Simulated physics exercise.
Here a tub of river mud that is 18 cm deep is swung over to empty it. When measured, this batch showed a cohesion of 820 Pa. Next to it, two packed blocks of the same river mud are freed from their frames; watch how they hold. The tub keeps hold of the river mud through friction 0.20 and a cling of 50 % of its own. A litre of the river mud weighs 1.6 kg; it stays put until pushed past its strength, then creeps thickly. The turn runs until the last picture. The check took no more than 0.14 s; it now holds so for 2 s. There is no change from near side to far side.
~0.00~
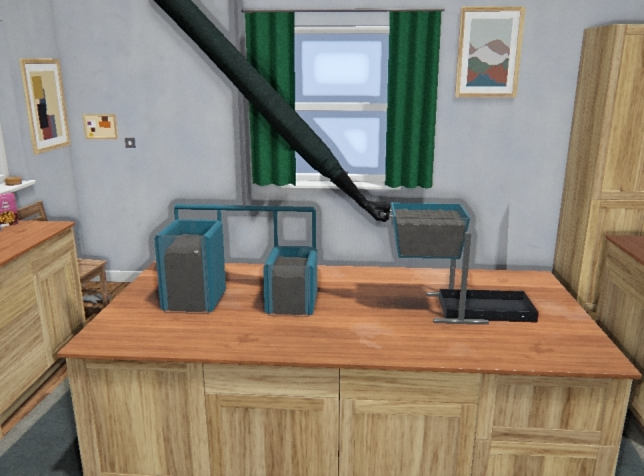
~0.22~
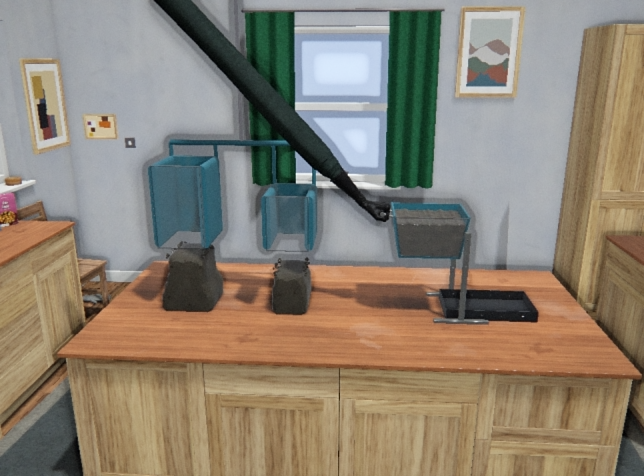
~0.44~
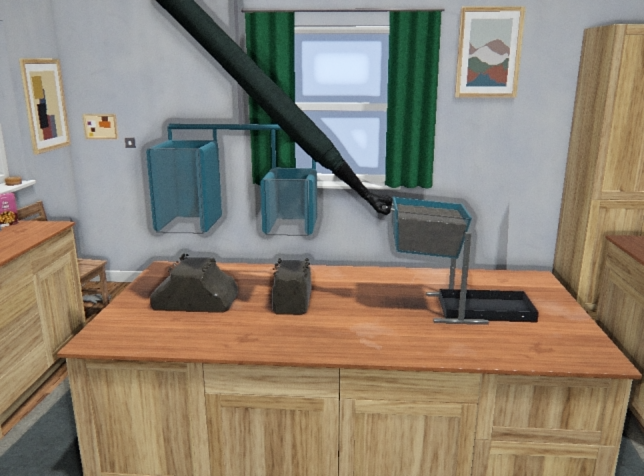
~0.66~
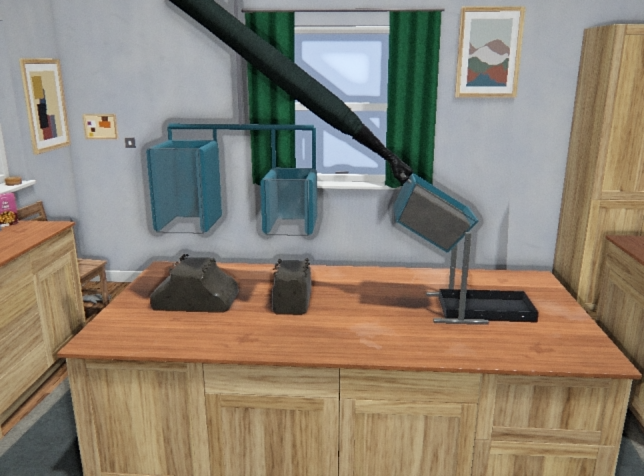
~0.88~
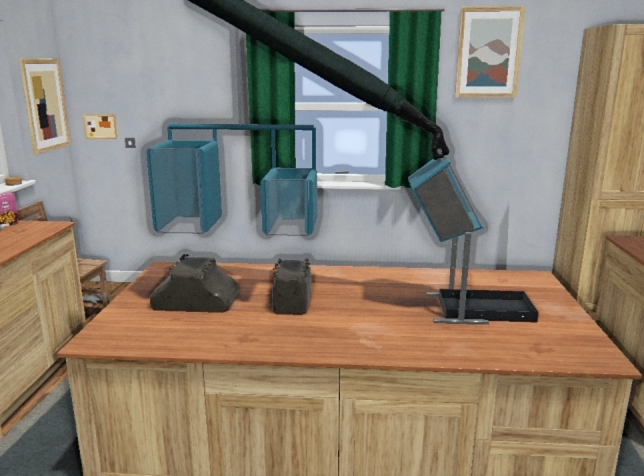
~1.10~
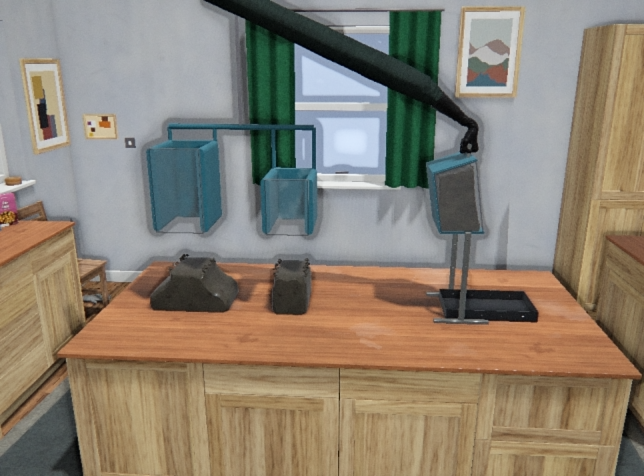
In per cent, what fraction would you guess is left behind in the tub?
My guess is 43 per cent.
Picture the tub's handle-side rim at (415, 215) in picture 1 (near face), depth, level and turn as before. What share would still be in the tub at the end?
The tub would end up holding some 100 % of it.
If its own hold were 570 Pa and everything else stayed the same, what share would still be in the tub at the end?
I'd expect about 35 percent.
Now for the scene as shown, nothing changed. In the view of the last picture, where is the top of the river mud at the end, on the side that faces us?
I'd say it peaks at roughly (456, 206) in the last picture.
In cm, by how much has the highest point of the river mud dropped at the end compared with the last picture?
16 cm or so.
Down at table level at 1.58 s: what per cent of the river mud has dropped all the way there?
0 per cent.
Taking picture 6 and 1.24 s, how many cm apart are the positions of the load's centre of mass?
About 4 cm.
After 1.24 s, the tub is at 80 degrees and holds 95 %.
After 1.41 s, the tub is at 80 degrees and holds 66 %.
After 1.58 s, the tub is at 80 degrees and holds 47 %.
After 1.75 s, the tub is at 80 degrees and holds 43 %.
After 3.10 s, the tub is at 80 degrees and holds 43 %.
